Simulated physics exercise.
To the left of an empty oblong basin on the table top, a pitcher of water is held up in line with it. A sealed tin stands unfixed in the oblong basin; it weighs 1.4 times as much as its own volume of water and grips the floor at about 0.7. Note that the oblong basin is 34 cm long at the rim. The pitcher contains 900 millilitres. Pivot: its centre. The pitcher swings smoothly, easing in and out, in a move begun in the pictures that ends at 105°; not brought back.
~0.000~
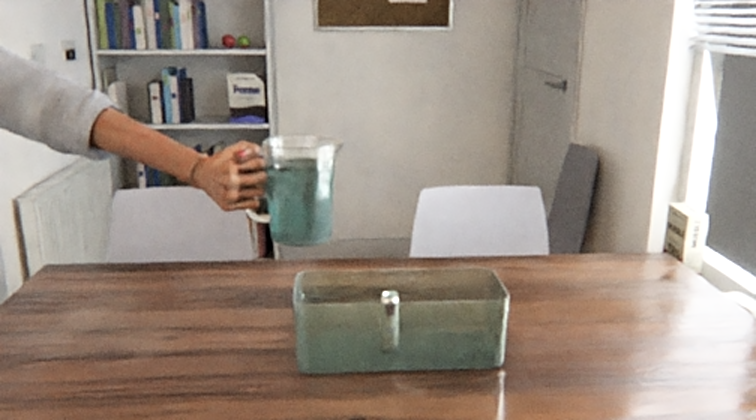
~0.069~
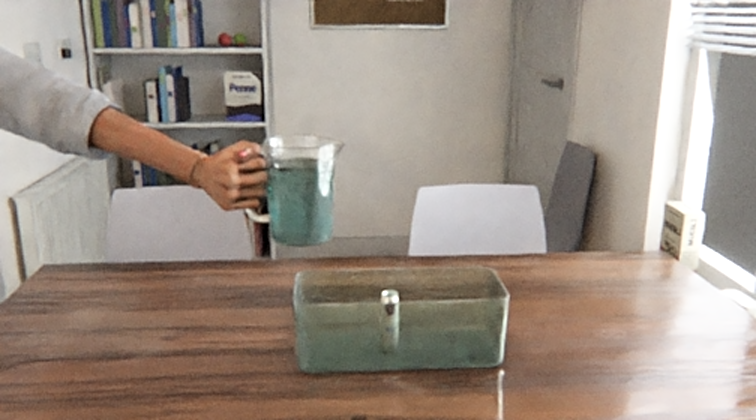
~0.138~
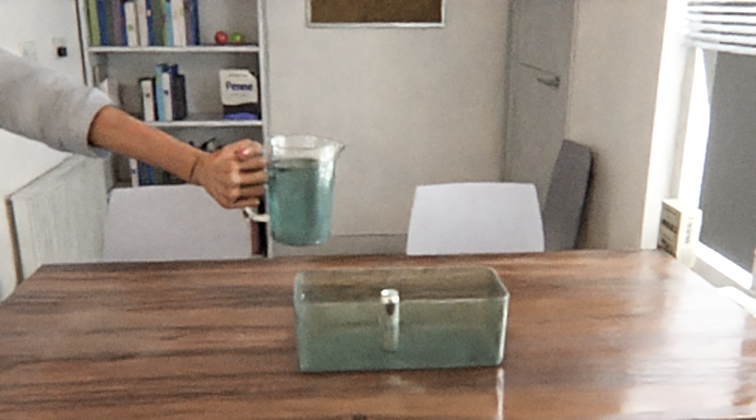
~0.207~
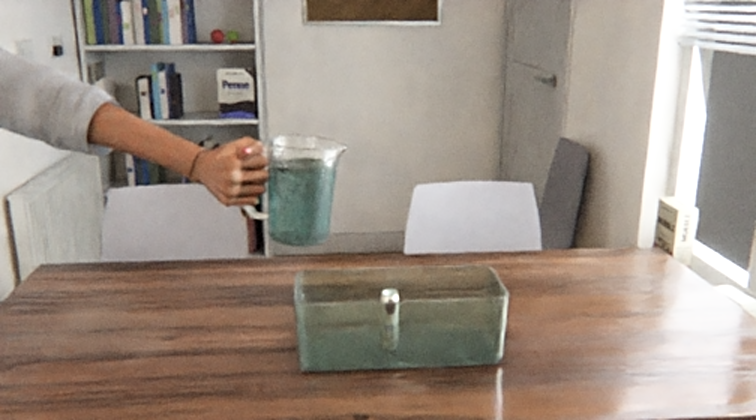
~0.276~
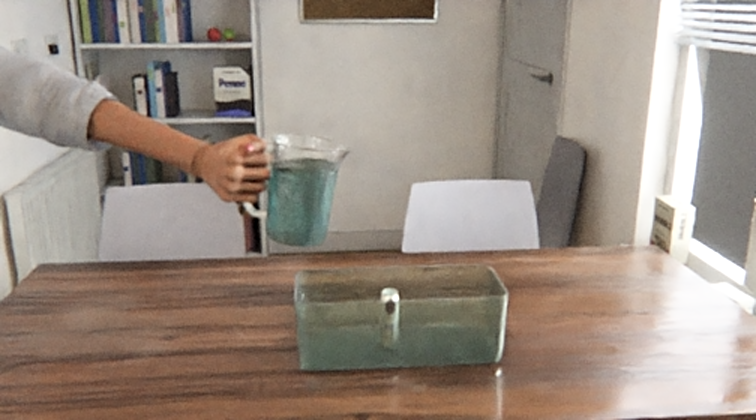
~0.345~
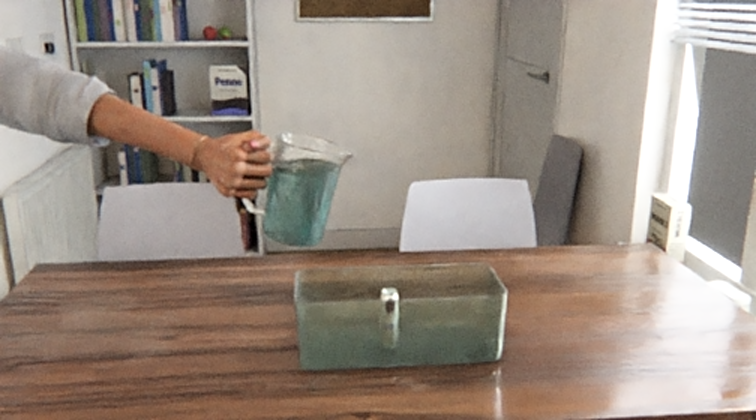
The clip shows a hand holding a clear pitcher of water above a wooden table, to the left of an oblong basin with a small tin at its centre, and slowly tilting the pitcher slightly to the right.
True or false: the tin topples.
True.
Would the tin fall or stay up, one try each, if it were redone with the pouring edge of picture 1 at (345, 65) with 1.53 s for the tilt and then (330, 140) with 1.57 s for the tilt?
Run one: It does not tip. Run two: It tumbles.
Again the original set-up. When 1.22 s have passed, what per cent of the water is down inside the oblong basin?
Roughly 36 percent of it.
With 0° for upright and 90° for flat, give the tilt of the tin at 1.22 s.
The tilt comes to near 0°.
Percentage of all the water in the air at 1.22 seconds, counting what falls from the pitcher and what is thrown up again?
Close to 20 per cent.
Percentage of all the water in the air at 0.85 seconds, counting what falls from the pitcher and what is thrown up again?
Around 8 percent.
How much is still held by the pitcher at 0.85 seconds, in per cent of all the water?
Near 92 in a hundred.
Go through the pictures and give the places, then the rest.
The first frame shows tilt 0°; pouring edge (345, 142); surface from (267, 163) to (332, 163); the oblong basin's rim runs from (295, 289) to (501, 284); the tin's top is at (390, 297).
The second frame shows tilt 1°; pouring edge (345, 143); surface from (268, 163) to (333, 163).
The third frame shows tilt 2°; pouring edge (346, 144); surface from (269, 164) to (334, 164).
The fourth frame shows tilt 5°; pouring edge (349, 146); surface from (270, 164) to (335, 164).
The fifth frame shows tilt 8°; pouring edge (351, 149); surface from (271, 165) to (337, 163).
The sixth frame shows tilt 13°; pouring edge (354, 153); surface from (273, 167) to (340, 164).
After 0.85 s the tilt is 62° and 91 per cent is still to pour; the tin stands where it began.
After 1.22 s the tilt is 95° and 43 per cent is still to pour; the tin stands where it began.
After 1.61 s the tilt is 105° and 4 per cent is still to pour; the tin stands where it began.
After 2.03 s the tilt is 105° and 0 per cent is still to pour; the tin lies on its side.
In the end the tin lies on its side.
